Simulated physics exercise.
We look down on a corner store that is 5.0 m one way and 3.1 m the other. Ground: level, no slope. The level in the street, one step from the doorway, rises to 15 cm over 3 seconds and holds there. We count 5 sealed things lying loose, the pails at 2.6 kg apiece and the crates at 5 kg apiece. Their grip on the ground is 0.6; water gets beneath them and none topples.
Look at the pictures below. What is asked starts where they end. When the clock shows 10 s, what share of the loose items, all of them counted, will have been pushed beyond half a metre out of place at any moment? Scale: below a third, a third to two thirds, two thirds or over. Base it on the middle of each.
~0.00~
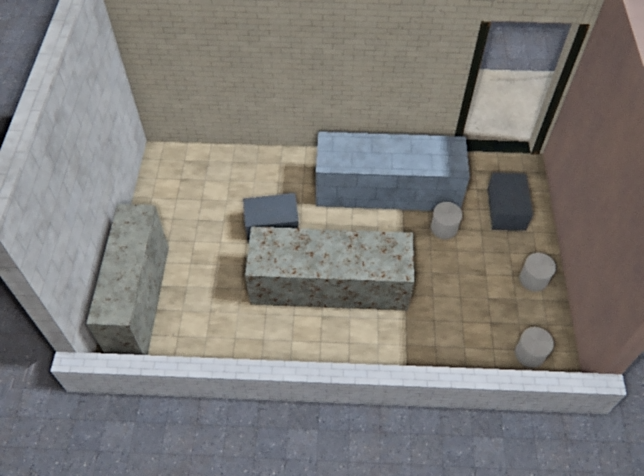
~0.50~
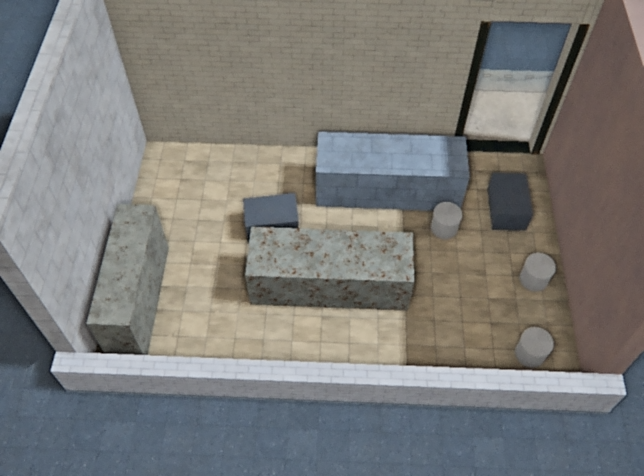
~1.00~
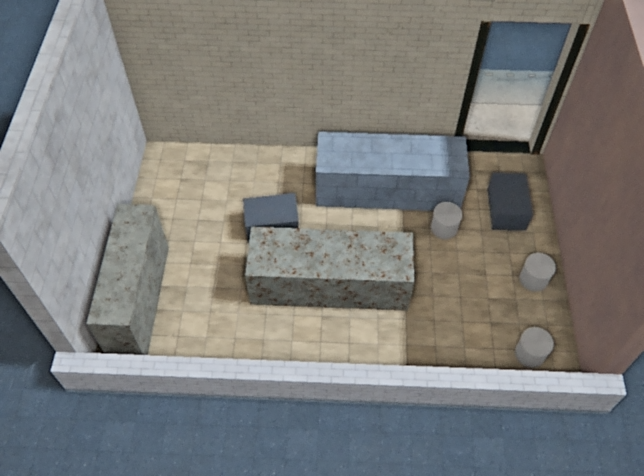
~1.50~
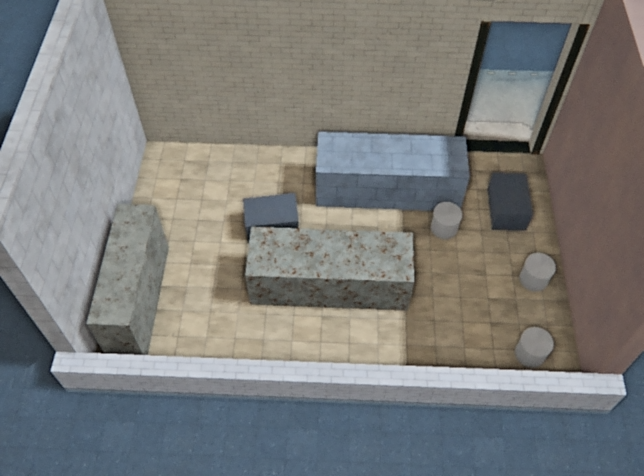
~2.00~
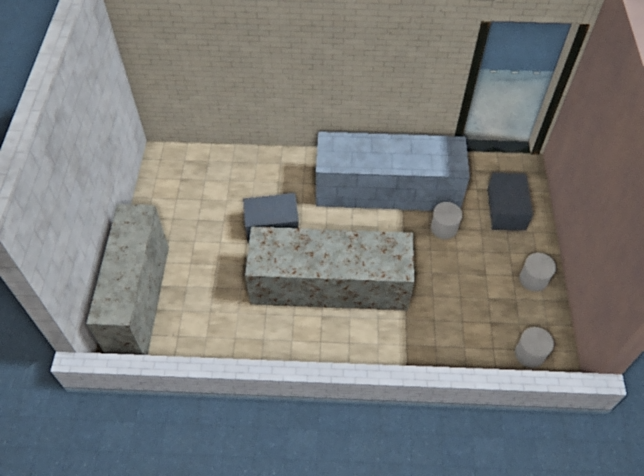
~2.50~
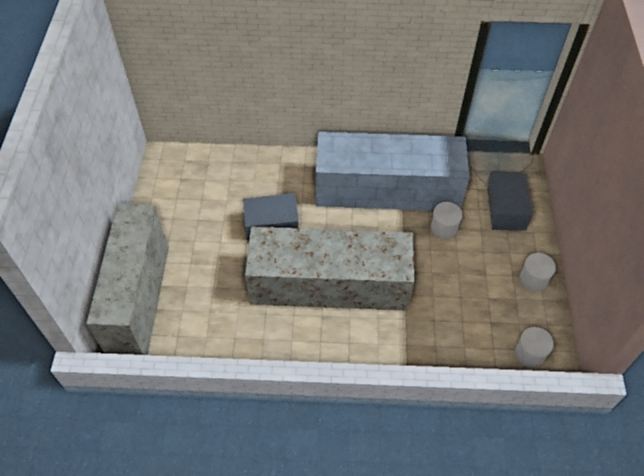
I bet the count comes out medium.
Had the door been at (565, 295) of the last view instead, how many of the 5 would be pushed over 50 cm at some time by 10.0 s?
Then 3.
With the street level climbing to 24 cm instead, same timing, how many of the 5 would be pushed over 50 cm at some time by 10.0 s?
Under that setup the answer is 3.
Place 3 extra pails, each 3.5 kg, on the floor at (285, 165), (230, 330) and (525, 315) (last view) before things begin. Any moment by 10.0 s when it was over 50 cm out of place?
Note: Item 1 below threshold; item 2 above threshold; item 3 above threshold.
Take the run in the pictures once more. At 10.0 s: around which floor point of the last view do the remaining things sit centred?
Mean position: Approximately (262, 295).
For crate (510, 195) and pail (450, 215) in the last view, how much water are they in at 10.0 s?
Roughly 7 and 3 cm.
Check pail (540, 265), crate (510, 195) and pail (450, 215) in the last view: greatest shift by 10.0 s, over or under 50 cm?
Result, in order: Exceeded / exceeded / stayed within.
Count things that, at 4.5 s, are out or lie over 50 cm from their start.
By then 1.
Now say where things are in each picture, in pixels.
A pail at (540, 265), on the bottom; a crate at (271, 210) rests on the ground; water covers 0.0 m2; 0 of 5 have shifted, in the first frame.
A pail at (540, 265), on the bottom; a crate at (271, 210), on the bottom; 0.0 m2 under water; 0 of 5 have shifted, in the second frame.
A pail at (540, 265), on the bottom; a crate at (271, 210) rests on the ground; 0.0 m2 under water; 0 of 5 have shifted, in the third frame.
A pail at (540, 265), on the bottom; a crate at (271, 210) rests on the ground; water covers 0.0 m2; 0 of 5 have shifted, in the fourth frame.
A pail at (540, 265) rests on the ground; a crate at (271, 210), on the bottom; 0.0 m2 under water; 0 of 5 have shifted, in the fifth frame.
A pail at (540, 265), on the bottom; a crate at (271, 210) rests on the ground; 0.4 m2 under water; 0 of 5 have shifted, in the sixth frame.
After 3.5 s 0 of 5 are over 50 cm from their spots; 0 afloat.
After 4.5 s 1 of 5 are over 50 cm from their spots; 1 afloat.
After 7.0 s 3 of 5 are over 50 cm from their spots; 3 afloat.
After 10.0 s 3 of 5 are over 50 cm from their spots, and 3 have been at some point; 4 afloat.
